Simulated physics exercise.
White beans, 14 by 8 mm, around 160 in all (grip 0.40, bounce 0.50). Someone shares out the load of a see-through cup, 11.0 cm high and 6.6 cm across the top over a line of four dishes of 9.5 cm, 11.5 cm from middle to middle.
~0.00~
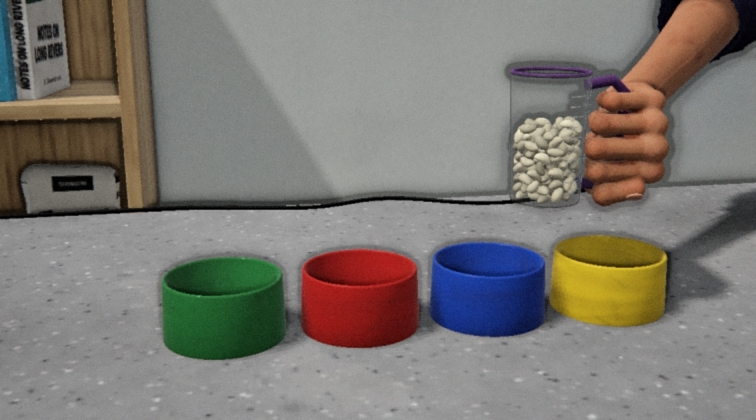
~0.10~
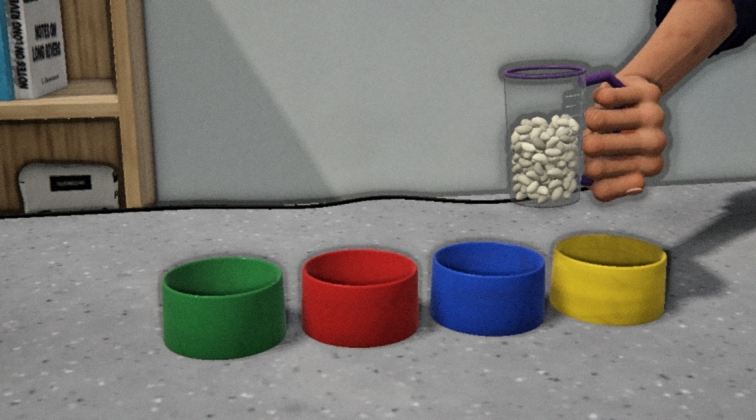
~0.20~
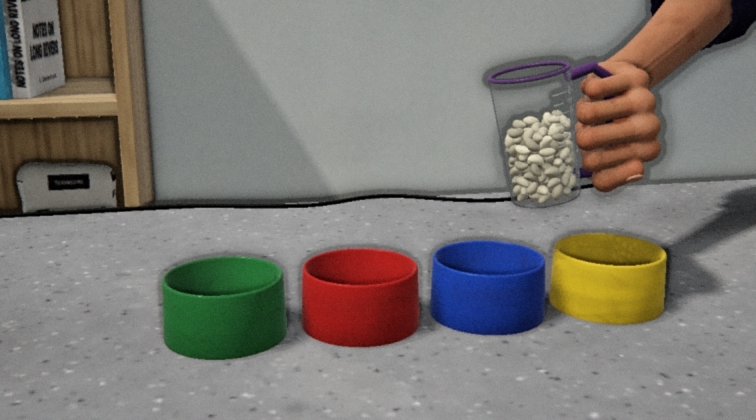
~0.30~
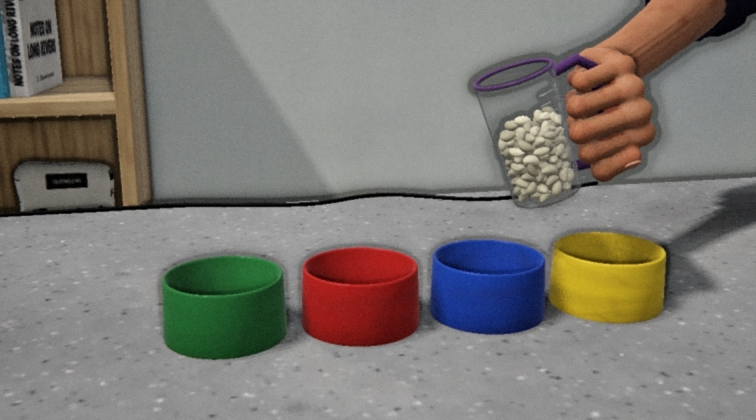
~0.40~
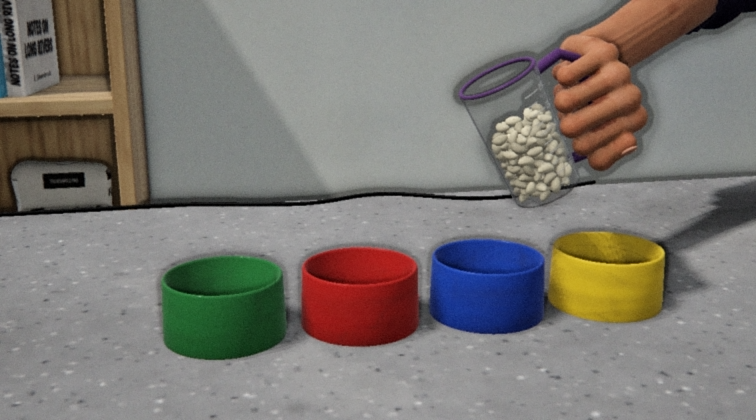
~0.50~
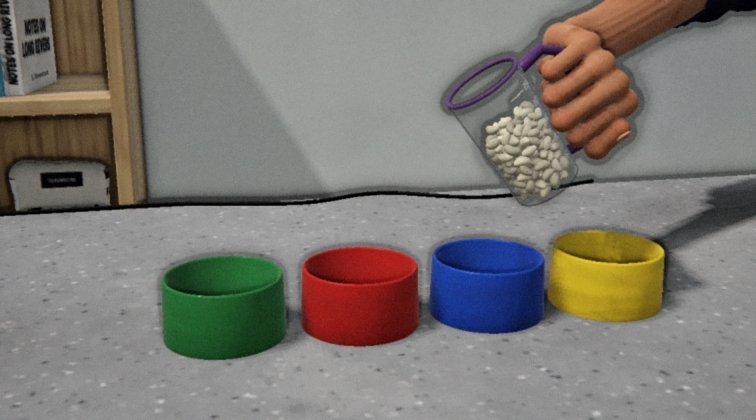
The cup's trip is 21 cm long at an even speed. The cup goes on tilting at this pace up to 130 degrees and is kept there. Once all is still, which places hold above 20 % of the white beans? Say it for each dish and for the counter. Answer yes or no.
Red yes, blue no, green no, yellow no, counter no.
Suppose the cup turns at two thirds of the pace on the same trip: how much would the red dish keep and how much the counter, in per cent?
In that case red 30, counter 60.
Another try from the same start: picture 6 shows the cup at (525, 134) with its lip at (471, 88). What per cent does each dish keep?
Red 100, blue 0, green 0, yellow 0.
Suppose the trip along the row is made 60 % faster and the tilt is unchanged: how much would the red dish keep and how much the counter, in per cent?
Then: Red 0; counter 40.
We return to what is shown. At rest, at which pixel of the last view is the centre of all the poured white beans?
Around (351, 300).
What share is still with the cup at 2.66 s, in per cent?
Roughly 0 per cent.
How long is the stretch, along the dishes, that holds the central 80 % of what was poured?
Roughly 5 cm.
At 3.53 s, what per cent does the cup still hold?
About 0 per cent.
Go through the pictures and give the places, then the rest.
The first frame shows cup at (548, 137), tilt 0 degrees, lip at (514, 73), moved 0.0 cm; middle of the pieces at (549, 165); yellow dish at (610, 252); blue dish at (489, 260); red dish at (360, 268); green dish at (223, 277).
The second frame shows cup at (545, 136), tilt 3 degrees, lip at (507, 75), moved 0.3 cm; middle of the pieces at (548, 164).
The third frame shows cup at (538, 135), tilt 11 degrees, lip at (492, 81), moved 0.9 cm; middle of the pieces at (544, 162).
The fourth frame shows cup at (530, 135), tilt 19 degrees, lip at (477, 89), moved 1.6 cm; middle of the pieces at (541, 160).
The fifth frame shows cup at (523, 135), tilt 28 degrees, lip at (463, 98), moved 2.2 cm; middle of the pieces at (536, 158).
The sixth frame shows cup at (515, 135), tilt 36 degrees, lip at (450, 107), moved 2.9 cm; middle of the pieces at (532, 155); yellow dish at (608, 248); blue dish at (488, 256); red dish at (360, 266); green dish at (223, 276). The cup turns about 80 degrees a second and travels 7 cm a second.
After 1.80 s, tilt 130 degrees; cup holds 0 %, red 95 %.
After 2.66 s, tilt 130 degrees; cup holds 0 %, red 100 %.
Then, at 3.53 s, tilt 130 degrees; cup holds 0 %, red 100 %.
By 3.8 s all is still; red 100 %, blue 0 %, green 0 %, yellow 0 %, counter 0 %.
